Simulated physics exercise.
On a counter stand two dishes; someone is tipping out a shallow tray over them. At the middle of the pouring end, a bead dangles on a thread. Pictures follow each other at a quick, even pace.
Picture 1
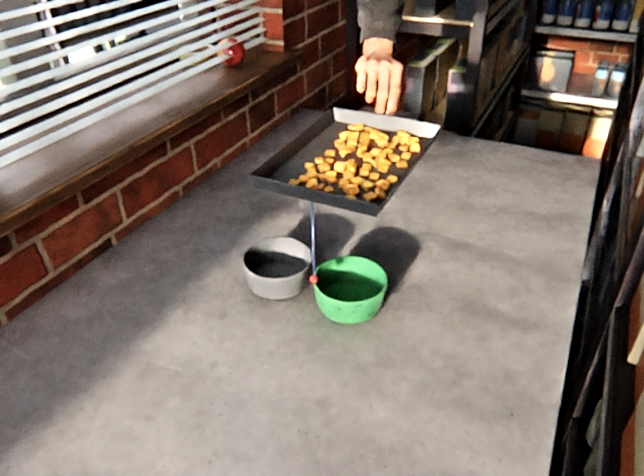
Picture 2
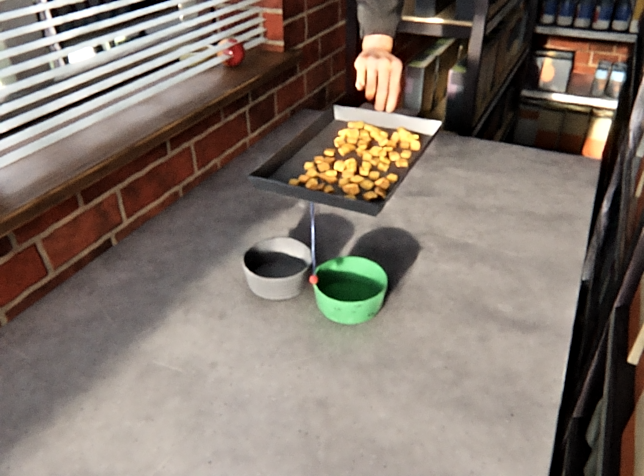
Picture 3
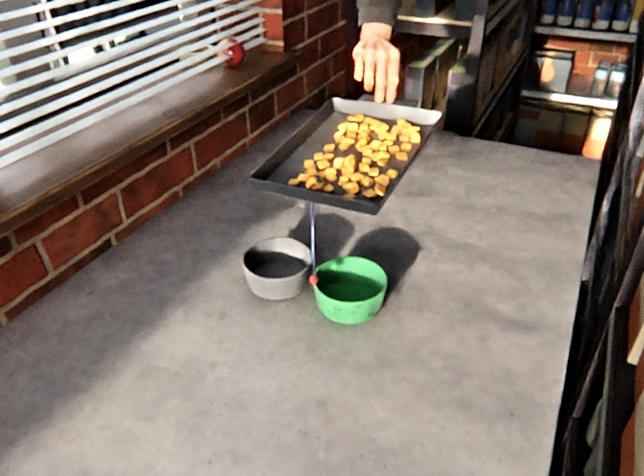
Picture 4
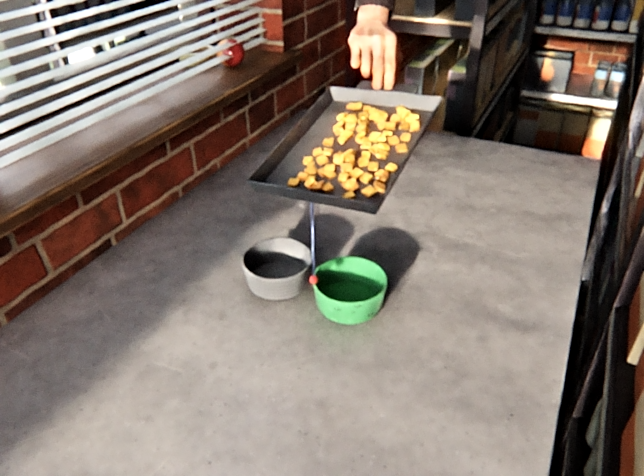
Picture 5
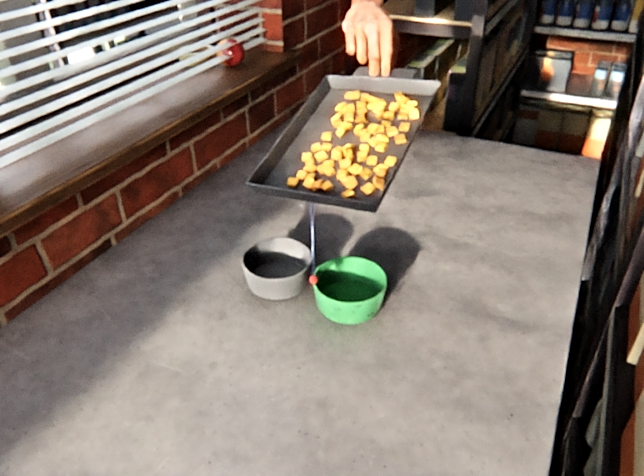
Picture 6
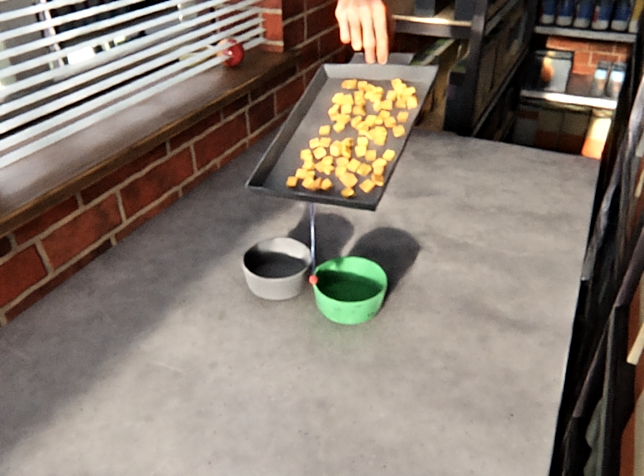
A hand held a dark, shallow tray of golden cereal squares above a grey dish and a green dish, then steadily raised its far end, tilting it toward the dishes with the left corner slightly lower.
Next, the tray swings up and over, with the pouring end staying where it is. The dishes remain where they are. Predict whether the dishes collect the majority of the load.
Catch falls short of half.
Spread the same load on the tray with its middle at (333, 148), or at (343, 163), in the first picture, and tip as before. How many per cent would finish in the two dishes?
Around 10 percent the first time and around 10 percent the second time.
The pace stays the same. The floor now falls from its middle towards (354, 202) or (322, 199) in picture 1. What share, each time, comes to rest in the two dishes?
Near 0 % and, after that, 0 %.
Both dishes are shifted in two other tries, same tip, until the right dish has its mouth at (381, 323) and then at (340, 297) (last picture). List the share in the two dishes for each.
First try: Roughly 30 per cent; second try: Roughly 50 per cent.
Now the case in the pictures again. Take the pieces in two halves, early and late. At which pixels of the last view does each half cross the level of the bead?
Early half (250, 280), late half (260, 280).
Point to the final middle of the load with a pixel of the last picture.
Near (255, 318).
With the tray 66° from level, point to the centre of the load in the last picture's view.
Roughly at (290, 178).
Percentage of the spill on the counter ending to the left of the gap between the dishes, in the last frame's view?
That would be roughly 90 per cent.
Shortly afterwards, tray tipped steeply; all but a few on the tray; only a few in the air.
Next, tray tipped past a quarter turn; near a third on the tray; only a few in the left dish; near a third outside both; near a third in the air.
Some moments later, tray tipped past a quarter turn; a little in the left dish; all but a few outside both.
In the end, tray tipped past a quarter turn; none at all in the right dish; a little in the left dish; all but a few outside both.
